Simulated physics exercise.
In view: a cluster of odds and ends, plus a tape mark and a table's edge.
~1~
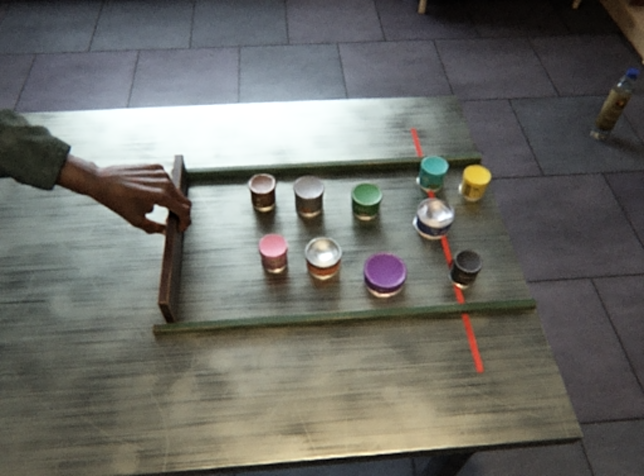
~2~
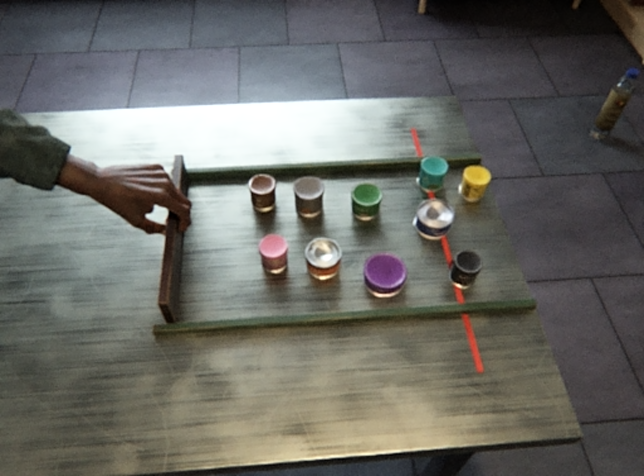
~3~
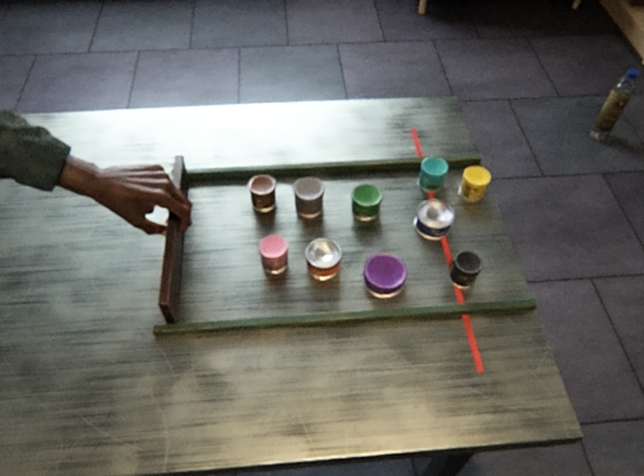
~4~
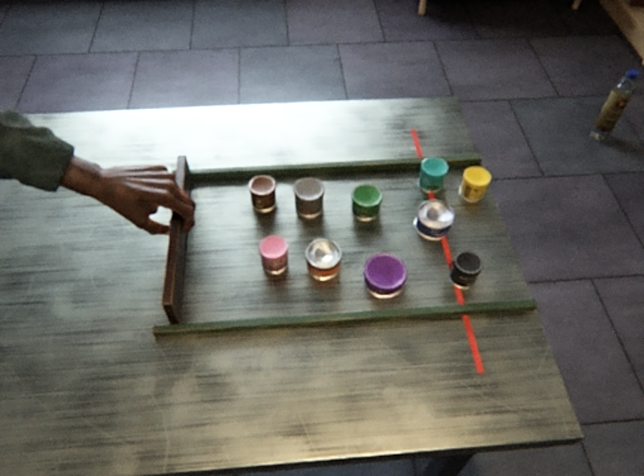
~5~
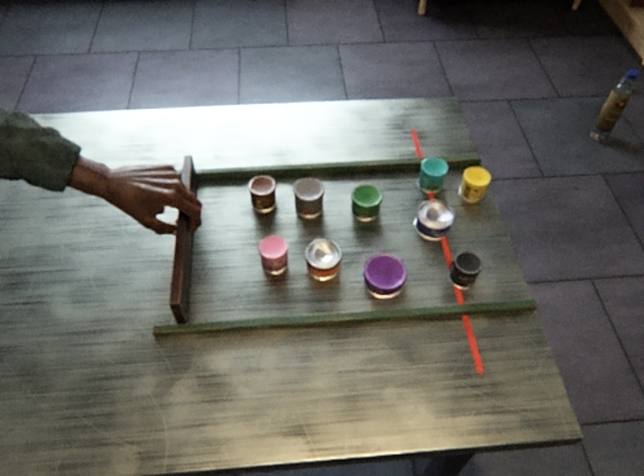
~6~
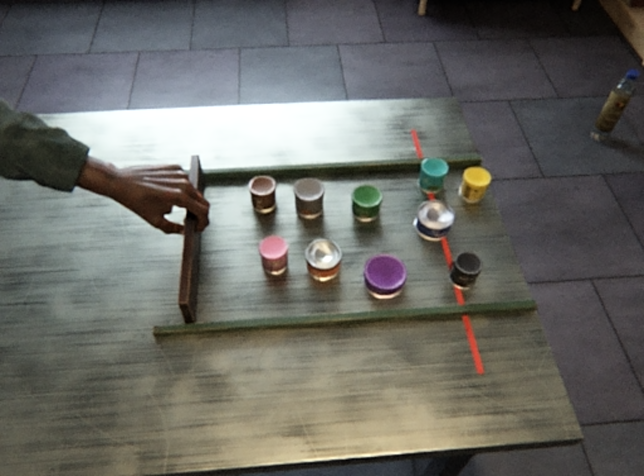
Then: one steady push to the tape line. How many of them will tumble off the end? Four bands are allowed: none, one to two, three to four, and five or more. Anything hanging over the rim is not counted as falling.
Going by the pictures, zero pieces get pushed right off.
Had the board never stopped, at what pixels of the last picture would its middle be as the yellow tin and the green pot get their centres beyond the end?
I'd say about (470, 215) for the first one and about (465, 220) for the second.
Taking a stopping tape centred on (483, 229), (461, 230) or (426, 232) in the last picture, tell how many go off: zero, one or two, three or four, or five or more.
Spot one gives 5 or more, spot two gives 1 or 2, spot three gives none at all.
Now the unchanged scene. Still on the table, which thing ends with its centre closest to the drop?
It would be the blue pot.
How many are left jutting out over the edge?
I get 1.
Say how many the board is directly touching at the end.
4.
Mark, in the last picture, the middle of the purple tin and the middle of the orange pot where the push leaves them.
You'll see the purple tin at (479, 280), with the orange pot at (486, 250).
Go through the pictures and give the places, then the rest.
The first frame shows yellow tin (474, 183); black tin (465, 269); turquoise tin (433, 174); board (175, 233); tape (441, 230).
The second frame shows black tin (465, 269); brown tin (263, 193).
The third frame shows turquoise tin (433, 175); orange pot (323, 259).
The fourth frame shows yellow tin (475, 184); board (179, 234).
The fifth frame shows black tin (465, 270); pink pot (274, 255).
The sixth frame shows yellow tin (475, 185); black tin (465, 271); turquoise tin (433, 176); board (193, 233); tape (441, 231).
Early on, none off yet; yellow tin at rest near (475, 185); black tin at rest near (465, 271); turquoise tin at rest near (433, 176).
Finally, the number that fall off is zero.
